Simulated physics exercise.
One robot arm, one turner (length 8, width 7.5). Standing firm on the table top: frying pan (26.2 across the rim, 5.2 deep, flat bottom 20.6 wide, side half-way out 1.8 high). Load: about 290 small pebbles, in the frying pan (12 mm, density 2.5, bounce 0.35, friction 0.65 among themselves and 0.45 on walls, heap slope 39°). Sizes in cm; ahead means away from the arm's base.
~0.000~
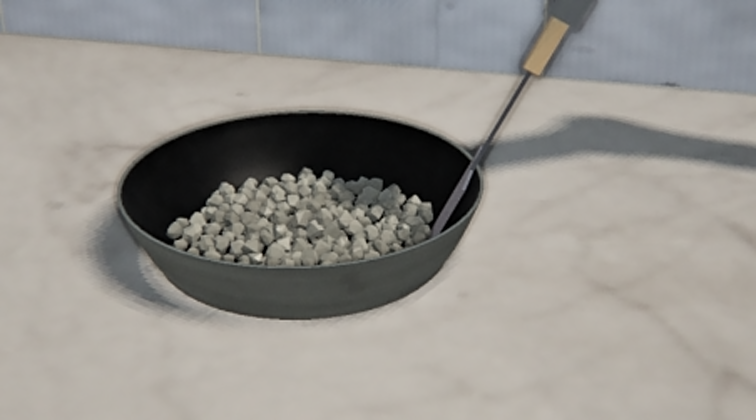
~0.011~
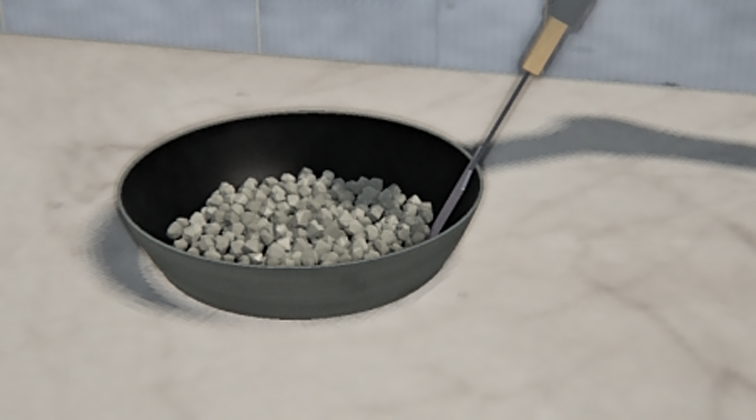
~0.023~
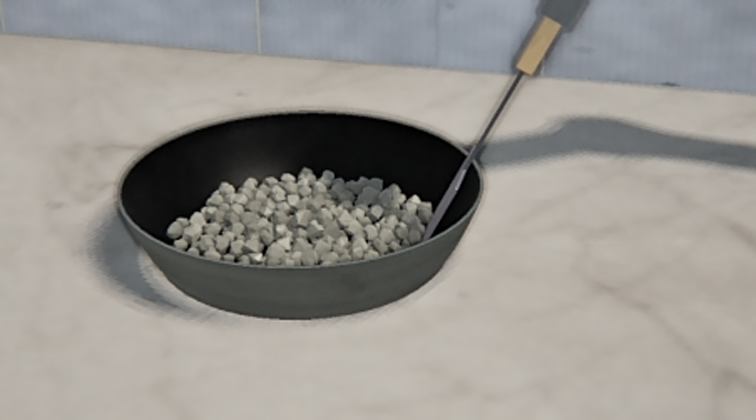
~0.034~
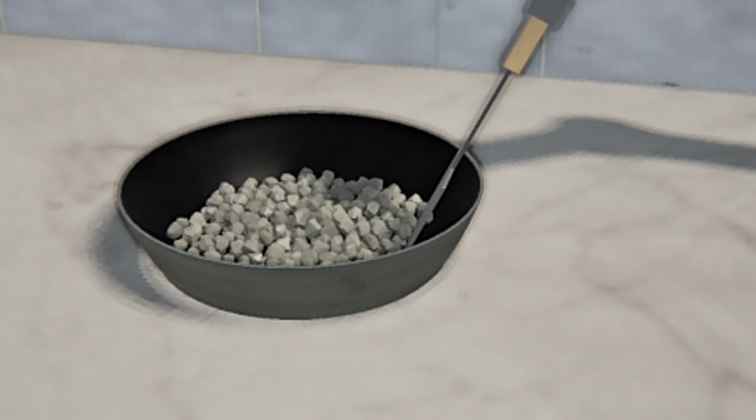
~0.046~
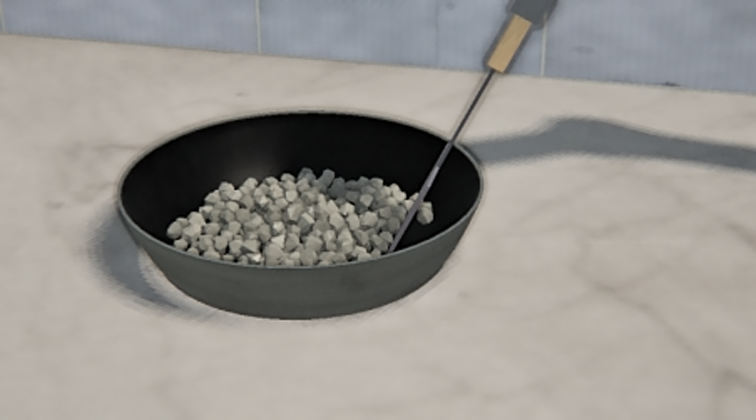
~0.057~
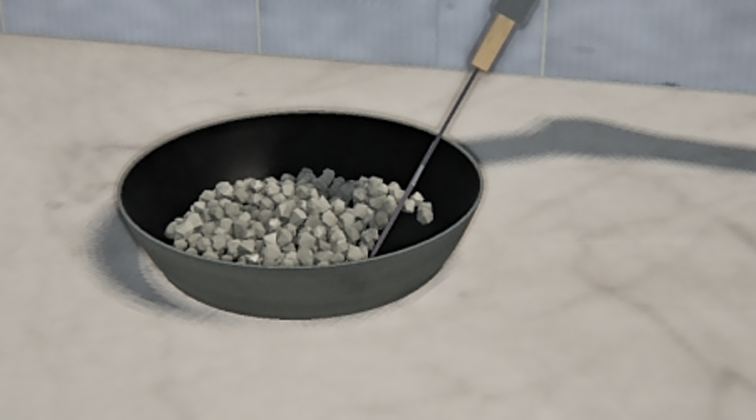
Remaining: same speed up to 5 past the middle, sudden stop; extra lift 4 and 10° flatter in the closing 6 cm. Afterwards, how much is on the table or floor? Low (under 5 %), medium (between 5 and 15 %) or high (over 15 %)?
On the table or floor the share is low, under 5 %.
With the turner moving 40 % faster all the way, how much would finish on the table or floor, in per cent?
Then about 10 per cent.
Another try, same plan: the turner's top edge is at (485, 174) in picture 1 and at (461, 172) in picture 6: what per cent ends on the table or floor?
Some 0 per cent.
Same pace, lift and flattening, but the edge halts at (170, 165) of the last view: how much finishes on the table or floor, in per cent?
Some 20 per cent.
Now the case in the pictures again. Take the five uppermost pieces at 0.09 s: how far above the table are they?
Roughly 5 cm.
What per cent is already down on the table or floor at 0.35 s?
Some 2 per cent.
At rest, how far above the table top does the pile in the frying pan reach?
About 5.5 cm.
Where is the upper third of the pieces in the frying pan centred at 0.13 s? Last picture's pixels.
Around (254, 207).
After 0.09 s, sloping 64°, highest piece 6 above the table; 286 in the frying pan.
After 0.13 s, sloping 60°, highest piece 8 above the table; 286 in the frying pan.
After 0.35 s, sloping 54°, highest piece 5 above the table; 281 in the frying pan, 4 on the table or floor, 1 on the blade or in flight.
After 1.40 s, sloping 54°, highest piece 5 above the table; 281 in the frying pan, 5 on the table or floor.
In the end, 281 in the frying pan, 5 on the table or floor. That is 2 % on the table or floor.
